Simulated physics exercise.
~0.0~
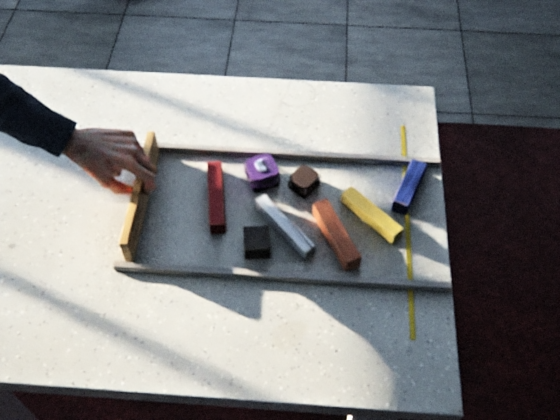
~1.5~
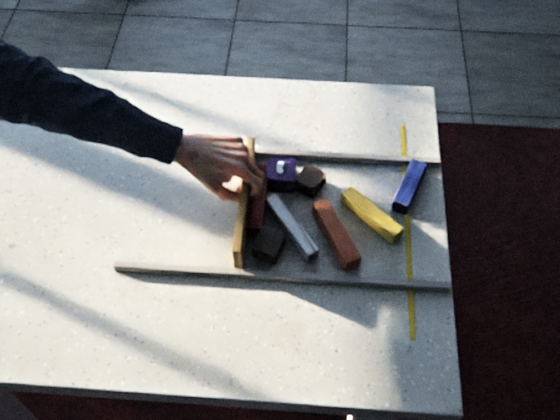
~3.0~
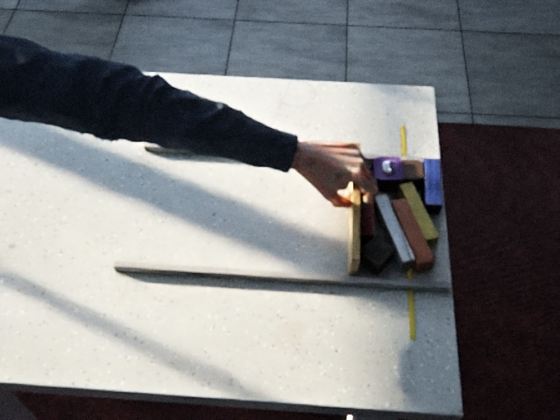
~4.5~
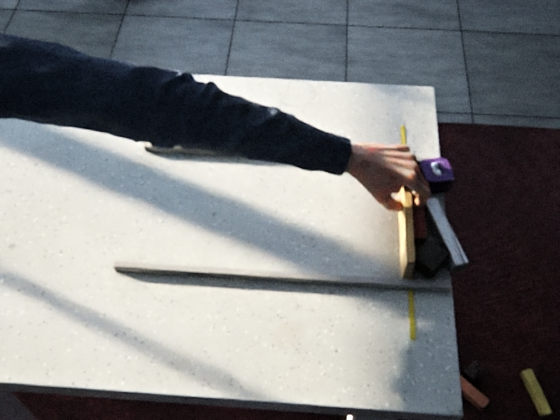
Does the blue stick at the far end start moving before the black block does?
No, the black block starts moving first, while the blue stick is still in its place near the table's end. The blue stick only shifts later, as the board pushes the pieces farther right.
